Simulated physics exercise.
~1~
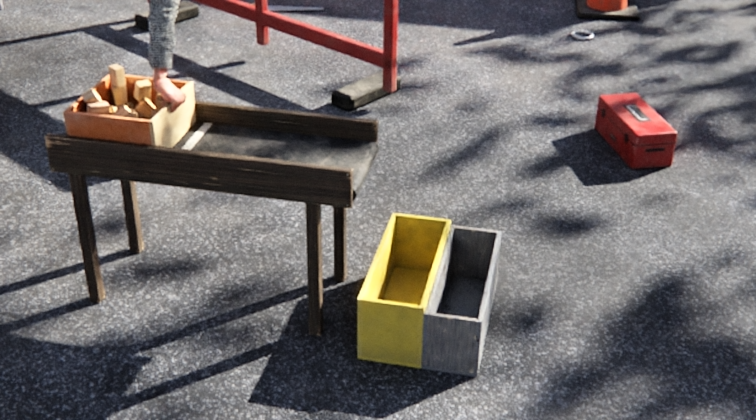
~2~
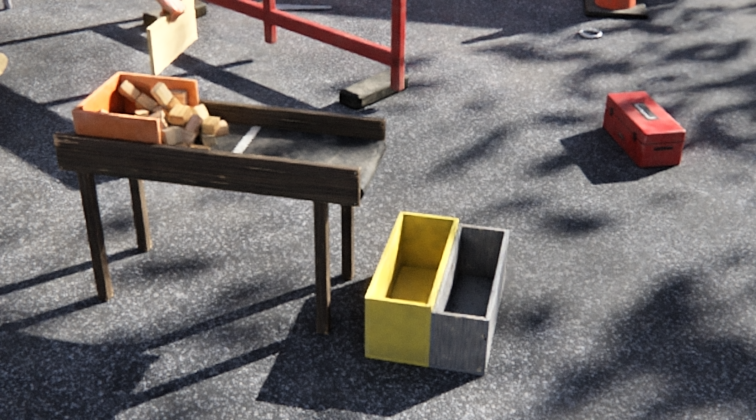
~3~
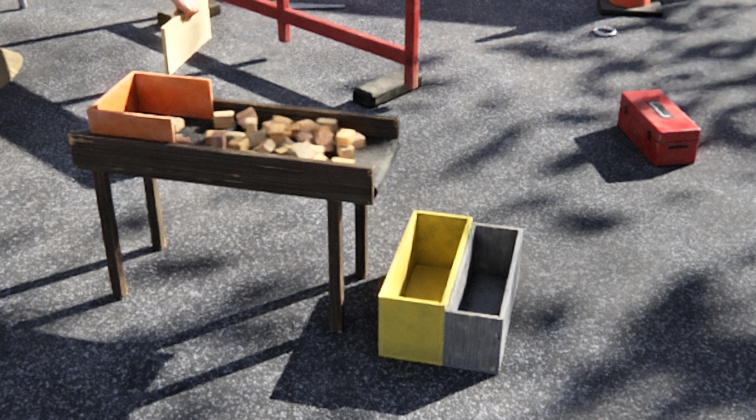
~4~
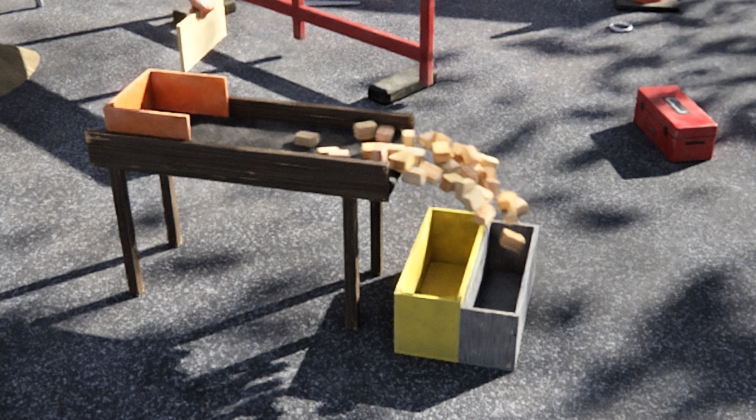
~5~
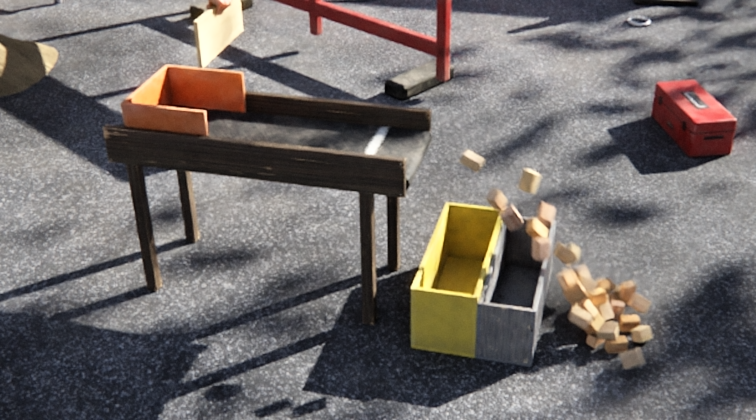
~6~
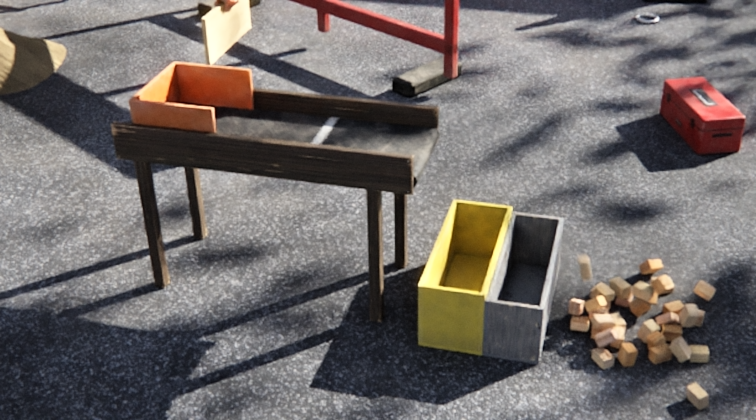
On sunlit, shadow-dappled asphalt, an orange pen full of timber offcuts sits on a dark conveyor, with a yellow tub and a grey box standing past its right end. A hand at the top lifts a pale gate panel clear of the pen, and the blocks begin sliding out to the right. They spread along the belt, then pour off its end in a loose stream. The blocks sail over the yellow tub and past the grey box, tumbling onto the ground. They come to rest scattered beyond the grey box, leaving the pen and belt empty.
